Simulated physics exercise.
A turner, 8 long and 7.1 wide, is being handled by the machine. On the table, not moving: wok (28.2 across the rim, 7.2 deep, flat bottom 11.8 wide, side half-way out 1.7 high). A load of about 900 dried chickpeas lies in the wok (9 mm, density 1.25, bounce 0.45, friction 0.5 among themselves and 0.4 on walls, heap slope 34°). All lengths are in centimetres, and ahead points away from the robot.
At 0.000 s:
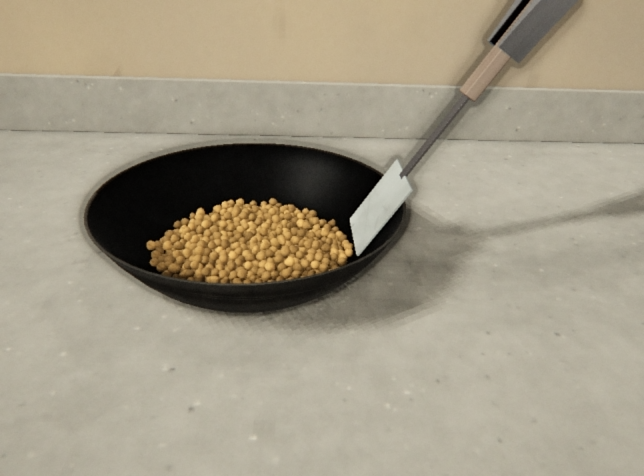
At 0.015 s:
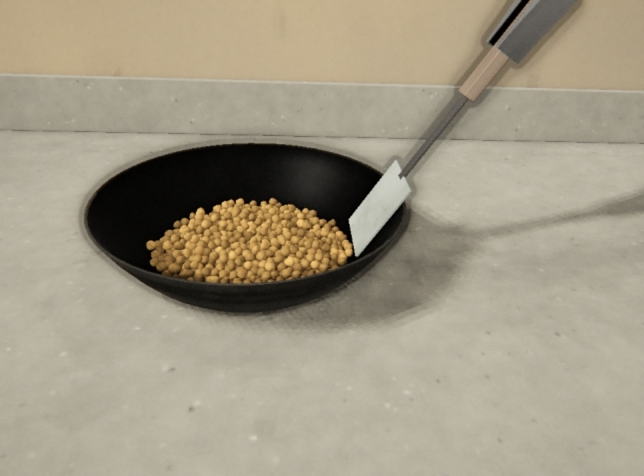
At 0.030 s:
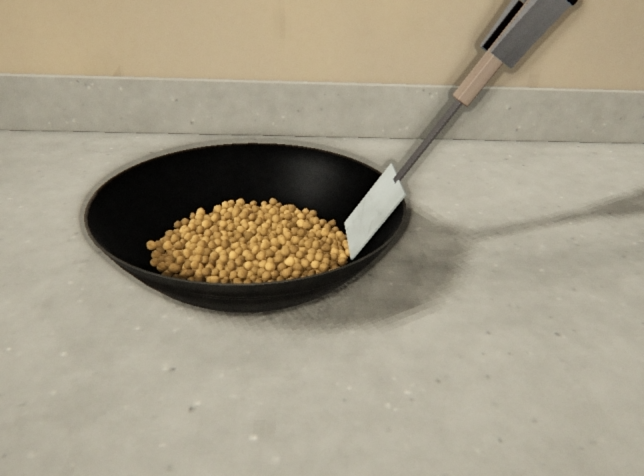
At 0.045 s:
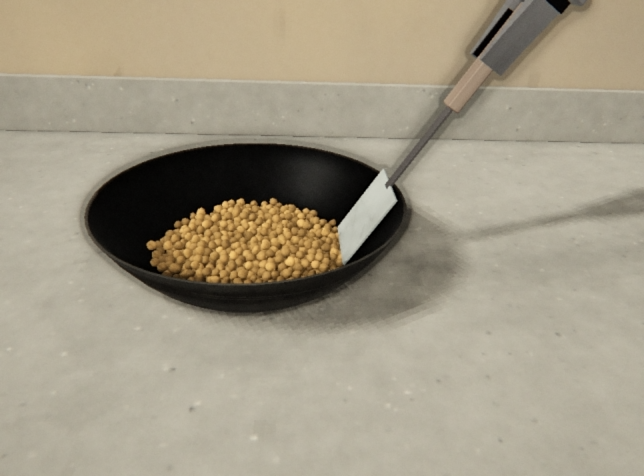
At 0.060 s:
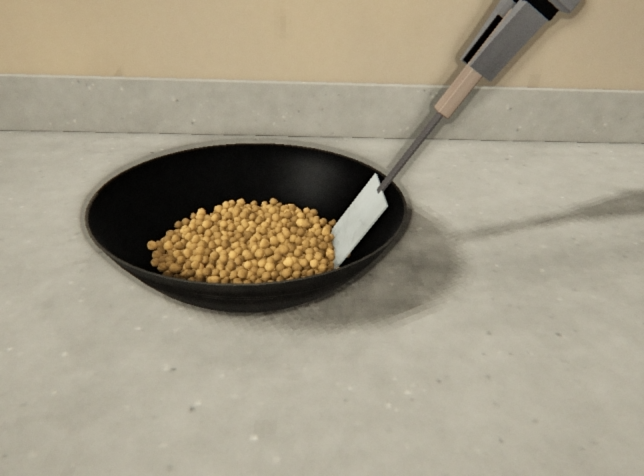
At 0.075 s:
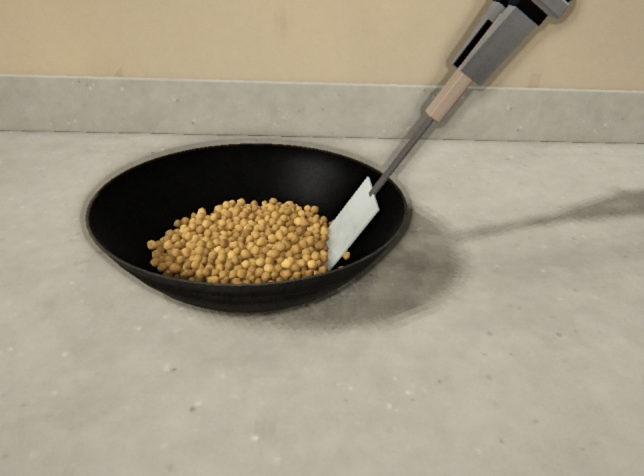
Metal turner held by a robotic arm sliding slightly left against a heap of dried chickpeas in a stationary black wok.
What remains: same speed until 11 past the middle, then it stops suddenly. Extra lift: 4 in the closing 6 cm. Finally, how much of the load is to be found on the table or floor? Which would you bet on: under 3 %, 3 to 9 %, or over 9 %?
I would bet on over 9 %.
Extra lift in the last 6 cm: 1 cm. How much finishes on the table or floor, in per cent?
Close to 15 in a hundred.
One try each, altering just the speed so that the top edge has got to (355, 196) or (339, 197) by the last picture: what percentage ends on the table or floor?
Close to 20 per cent in the first try and close to 25 per cent in the second.
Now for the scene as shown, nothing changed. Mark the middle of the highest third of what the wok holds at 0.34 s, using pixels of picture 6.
(167, 221).
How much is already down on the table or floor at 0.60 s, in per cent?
Around 10 %.
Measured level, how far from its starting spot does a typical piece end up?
I'd guess close to 3 centimetres.
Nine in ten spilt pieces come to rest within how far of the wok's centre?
Distance: Approx. 40 cm.
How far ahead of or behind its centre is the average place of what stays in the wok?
Some 3.0 cm ahead of the centre.
By 0.21 s, sloping 58°, highest piece 4 above the table; 900 in the wok.
By 0.34 s, sloping 58°, highest piece 6 above the table; 900 in the wok.
By 0.60 s, sloping 58°, highest piece 8 above the table; 767 in the wok, 72 on the table or floor, 61 on the blade or in flight.
By 1.65 s, sloping 58°, highest piece 6 above the table; 767 in the wok, 133 on the table or floor.
Final count, 767 in the wok, 133 on the table or floor. That is 15 % on the table or floor.
